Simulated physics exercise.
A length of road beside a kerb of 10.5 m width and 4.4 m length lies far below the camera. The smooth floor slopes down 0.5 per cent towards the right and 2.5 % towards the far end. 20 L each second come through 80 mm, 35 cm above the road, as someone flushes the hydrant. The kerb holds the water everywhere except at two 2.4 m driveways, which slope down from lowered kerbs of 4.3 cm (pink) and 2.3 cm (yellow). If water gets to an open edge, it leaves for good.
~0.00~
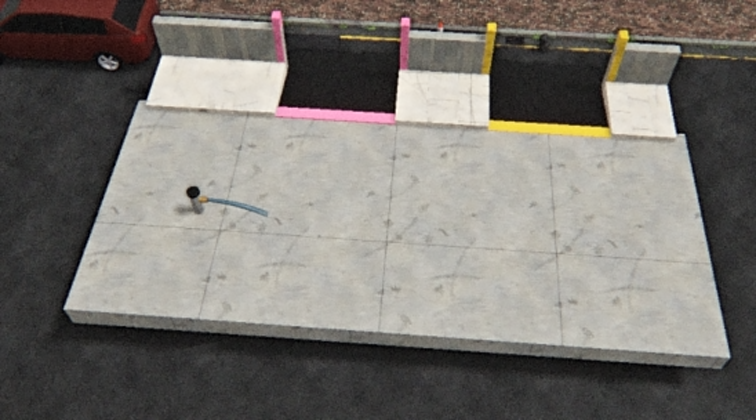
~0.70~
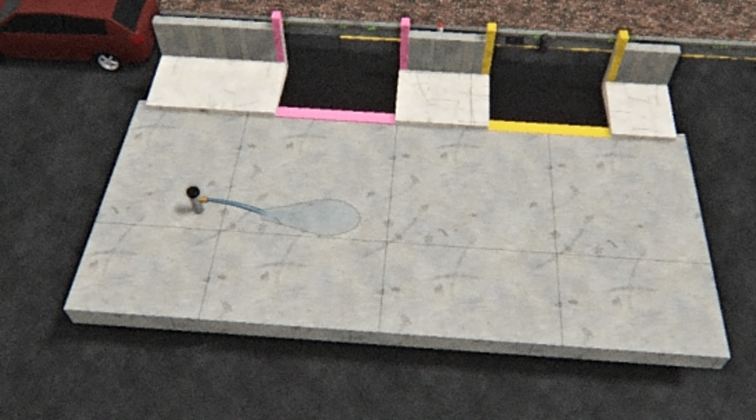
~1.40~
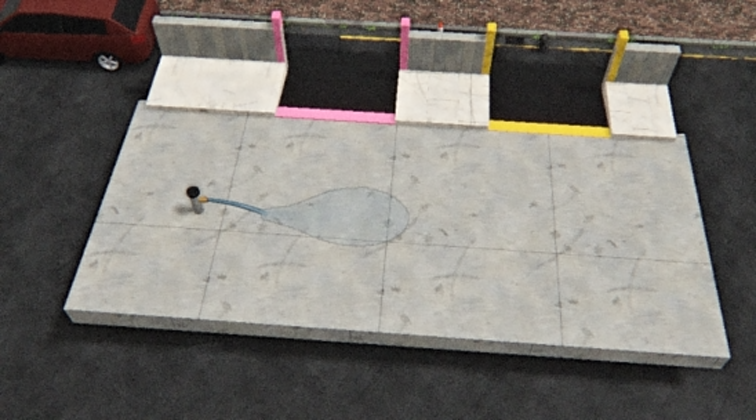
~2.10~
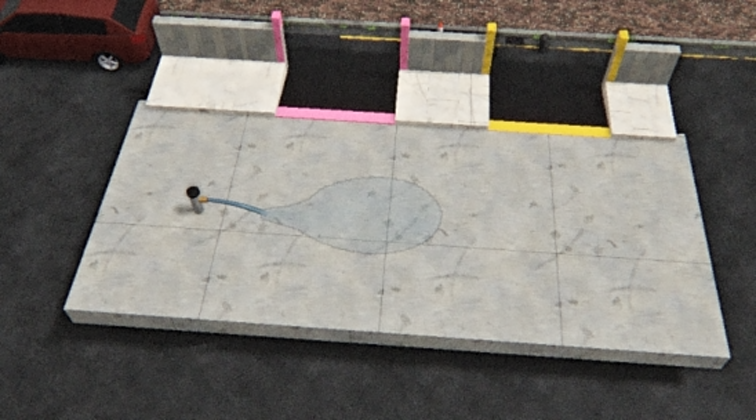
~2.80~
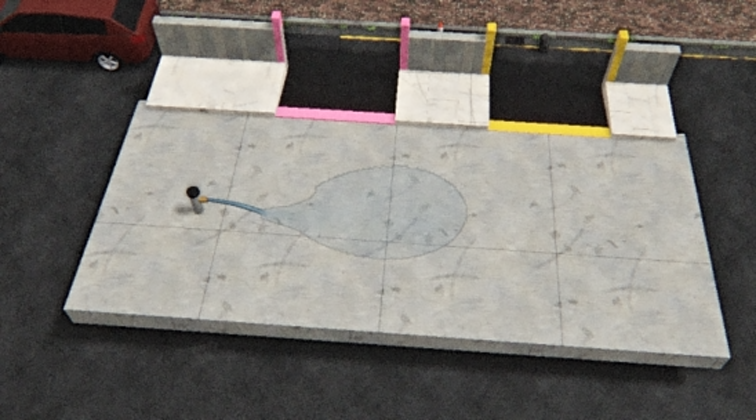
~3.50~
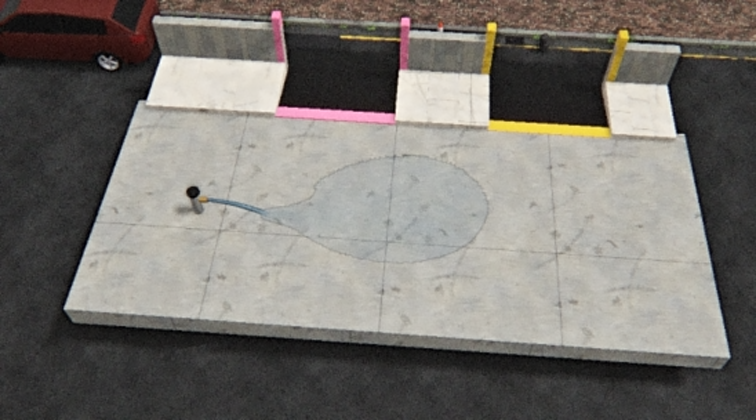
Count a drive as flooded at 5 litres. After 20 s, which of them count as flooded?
After that time: The pink drive is not flooded; the yellow drive is flooded.
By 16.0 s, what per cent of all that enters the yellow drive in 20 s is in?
I'd say close to 55 in a hundred.
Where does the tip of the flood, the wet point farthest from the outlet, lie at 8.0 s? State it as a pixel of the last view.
Look near (571, 138) in the last picture.
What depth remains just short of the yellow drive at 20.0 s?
The depth there is around 4.0 cm.
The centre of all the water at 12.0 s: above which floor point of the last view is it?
The water is centred close to (465, 176).
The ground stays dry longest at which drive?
Last: The pink drive.
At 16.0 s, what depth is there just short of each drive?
Depths in centimetres: Pink 2.0, yellow 4.0.
After 5.0 s water covers 15 % of the floor and is deepest (4 cm) near (271, 215); pink drive not reached, yellow drive not reached.
After 8.0 s water covers 25 % of the floor and is deepest (4 cm) near (271, 215); pink drive not reached, yellow drive 1.9 cm at the lowered kerb, 0 L in.
After 12.0 s water covers 30 % of the floor and is deepest (4 cm) near (506, 134); pink drive 1.1 cm at the lowered kerb, 0 L in, yellow drive 3.5 cm at the lowered kerb, 9 L in.
After 16.0 s water covers 30 % of the floor and is deepest (4 cm) near (506, 134); pink drive 1.9 cm at the lowered kerb, 0 L in, yellow drive 3.8 cm at the lowered kerb, 32 L in.
After 20.0 s water covers 35 % of the floor and is deepest (4 cm) near (516, 135); pink drive 2.3 cm at the lowered kerb, 0 L in, yellow drive 3.9 cm at the lowered kerb, 60 L in.
